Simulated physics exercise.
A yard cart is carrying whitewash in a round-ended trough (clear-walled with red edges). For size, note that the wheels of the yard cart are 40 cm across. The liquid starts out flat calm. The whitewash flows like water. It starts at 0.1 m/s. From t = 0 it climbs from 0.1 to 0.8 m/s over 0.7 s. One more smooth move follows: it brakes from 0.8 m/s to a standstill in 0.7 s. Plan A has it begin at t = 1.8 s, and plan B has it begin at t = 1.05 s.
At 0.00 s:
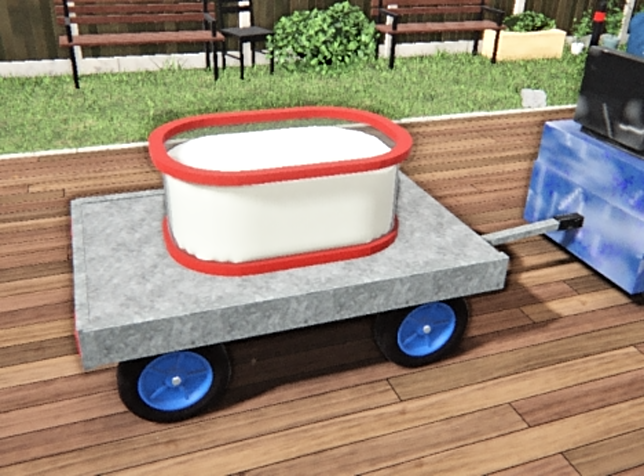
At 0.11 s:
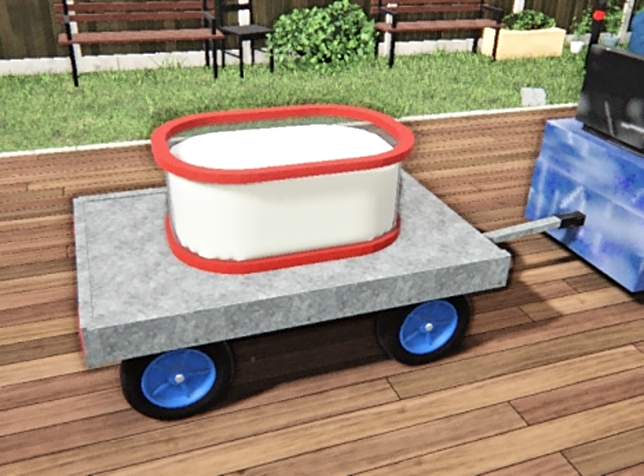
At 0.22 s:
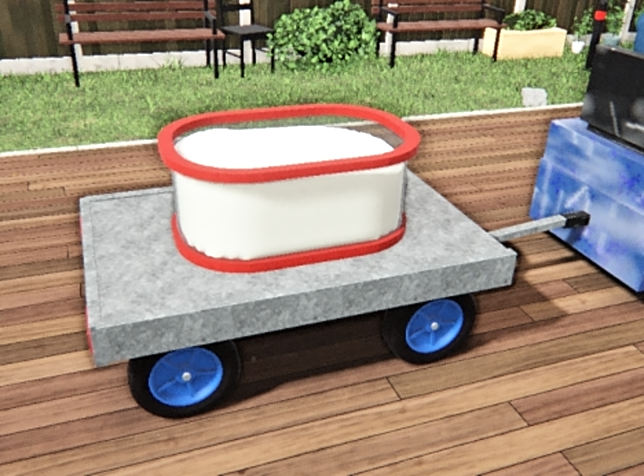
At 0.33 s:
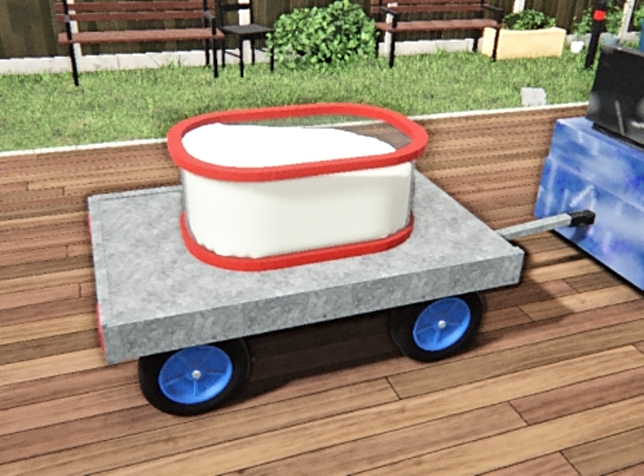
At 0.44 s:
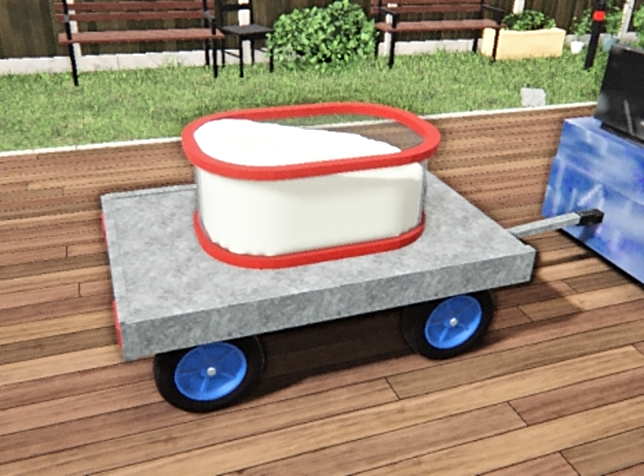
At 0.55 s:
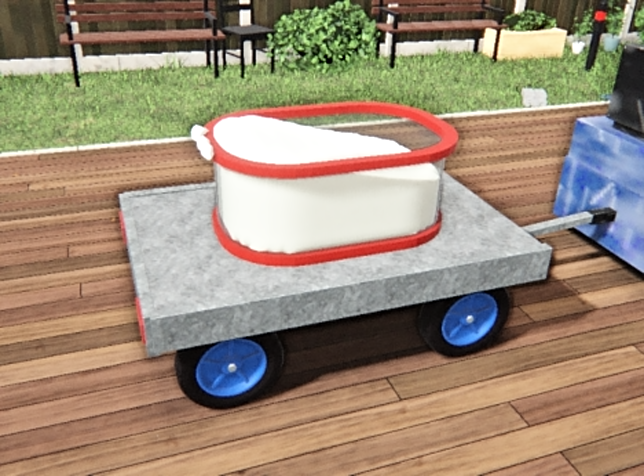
In this clip, a grey cart with blue-hubbed wheels carries a clear, red-edged trough of white liquid across a wooden deck, moving slightly to the right behind a blue block as the initially level liquid slopes up toward the left end.
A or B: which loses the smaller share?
B is the better choice.
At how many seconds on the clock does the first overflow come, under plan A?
Around 0.9 seconds.
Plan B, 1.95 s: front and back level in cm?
Front level 26 cm, back level 34 cm.
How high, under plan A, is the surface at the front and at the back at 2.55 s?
Close to 40 cm at the front end and 16 cm at the back end.
For plan A, At 2.55 s it stands 16 cm high behind and 39 cm in front; 3 per cent has gone over the front and the back.
For plan A, At 5.49 s 11 per cent has gone mostly over the front, some over the back, 15 of 142 litres.
For plan B, At 1.95 s it stands 34 cm high behind and 25 cm in front; 2 per cent has gone mostly over the front, some over the back.
For plan B, At 4.74 s 3 per cent has gone mostly over the front, some over the back, 4 of 142 litres.
